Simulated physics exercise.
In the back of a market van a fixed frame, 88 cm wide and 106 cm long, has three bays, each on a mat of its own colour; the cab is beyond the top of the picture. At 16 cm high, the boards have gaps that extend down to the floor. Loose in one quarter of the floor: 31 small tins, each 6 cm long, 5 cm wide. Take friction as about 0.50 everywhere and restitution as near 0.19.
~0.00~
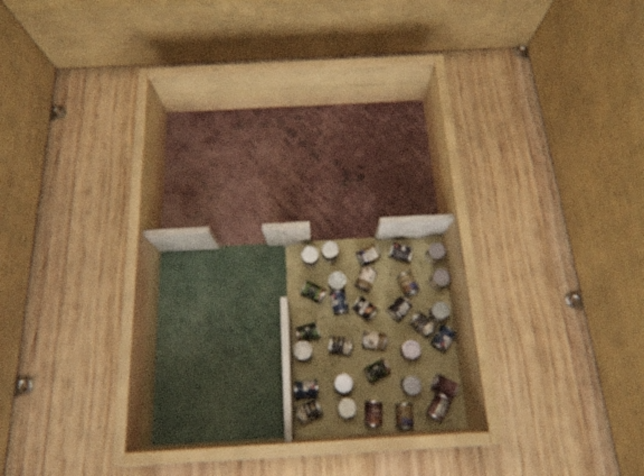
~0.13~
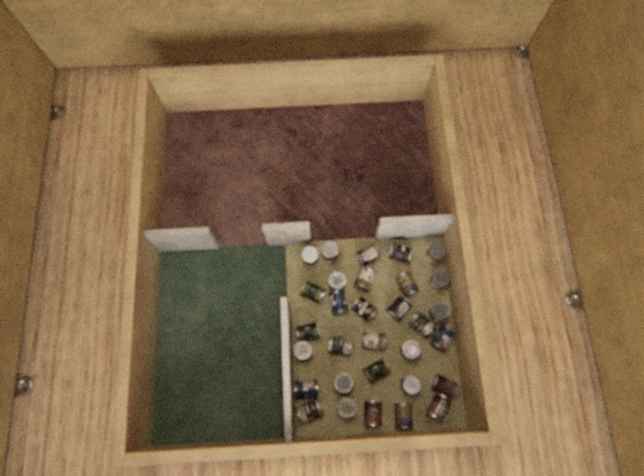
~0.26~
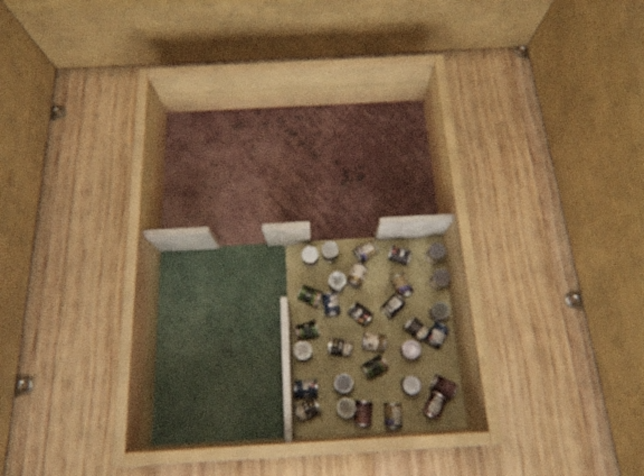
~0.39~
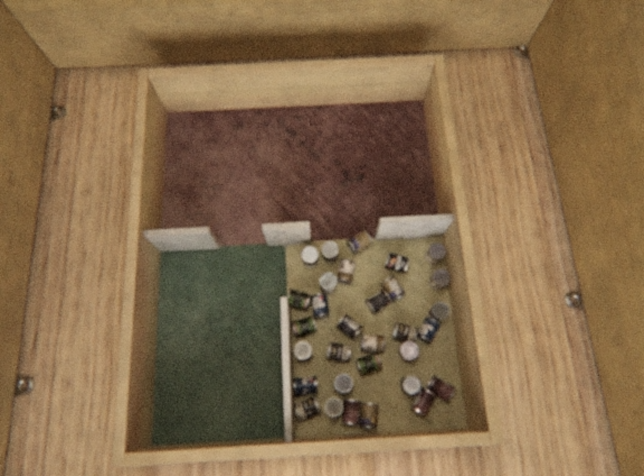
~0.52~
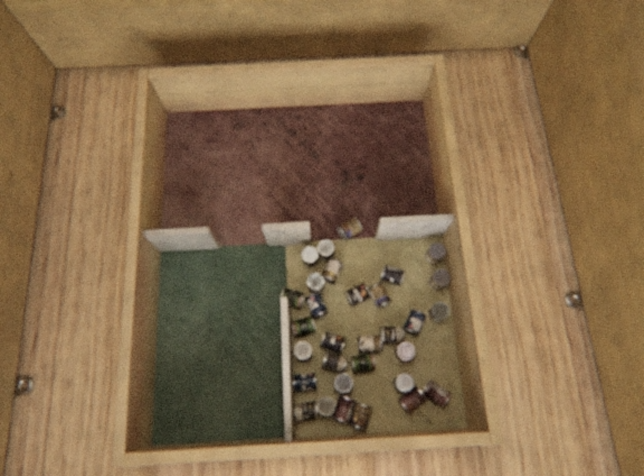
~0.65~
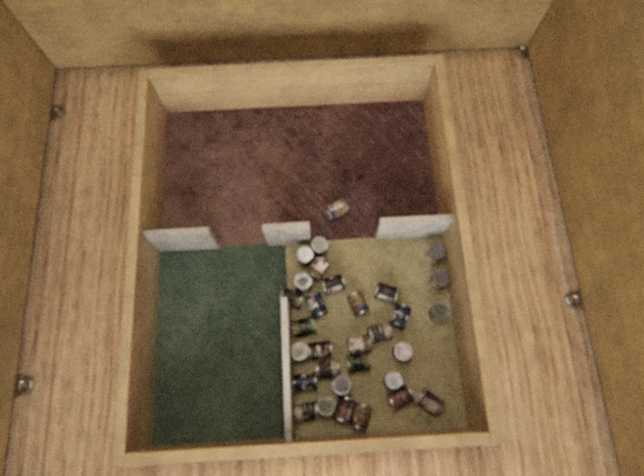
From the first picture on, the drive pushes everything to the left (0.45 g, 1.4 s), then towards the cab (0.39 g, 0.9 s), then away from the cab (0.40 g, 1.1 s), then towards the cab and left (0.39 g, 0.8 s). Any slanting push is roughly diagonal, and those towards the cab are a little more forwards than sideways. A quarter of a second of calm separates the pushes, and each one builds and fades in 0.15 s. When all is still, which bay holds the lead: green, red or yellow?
It is the yellow one.
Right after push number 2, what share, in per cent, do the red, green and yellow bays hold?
By that time it's red at 0 percent, green at 10 percent and yellow at 90 percent.
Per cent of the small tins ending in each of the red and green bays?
Final split, approximately: Red 0 in a hundred, green 20 in a hundred.
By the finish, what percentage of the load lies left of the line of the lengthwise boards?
That works out to roughly 20 percent.
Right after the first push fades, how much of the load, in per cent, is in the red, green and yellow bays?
The split is red 0, green 10, yellow 90 percent.
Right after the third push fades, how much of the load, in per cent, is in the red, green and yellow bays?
Shares in percent - red: 0, green: 10, yellow: 90.
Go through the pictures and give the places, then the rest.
In the first picture, middle of the green mat (221, 340); middle of the red mat (298, 170); middle of the yellow mat (373, 331); 31 in the yellow bay; the tin farthest behind, in the direction of the first push, is at (439, 280).
In the second picture, 31 in the yellow bay; the tin farthest behind, in the direction of the first push, is at (439, 280).
In the third picture, 31 in the yellow bay; the tin farthest behind, in the direction of the first push, is at (439, 280).
In the fourth picture, 31 in the yellow bay; the tin farthest behind, in the direction of the first push, is at (439, 280).
In the fifth picture, 1 in the red bay and 30 in the yellow bay; the tin farthest behind, in the direction of the first push, is at (439, 280).
In the sixth picture, 1 in the red bay and 30 in the yellow bay; the tin farthest behind, in the direction of the first push, is at (439, 280).
After push 1 (1.64 s), 1 in the red bay, 3 in the green bay and 27 in the yellow bay.
After push 2 (2.79 s), 1 in the red bay, 3 in the green bay and 27 in the yellow bay.
After push 3 (4.14 s), 1 in the red bay, 3 in the green bay and 27 in the yellow bay.
After push 4 (5.19 s), 1 in the red bay, 5 in the green bay and 25 in the yellow bay.
Outcome (at 6.24 s), 1 in the red bay, 5 in the green bay and 25 in the yellow bay.
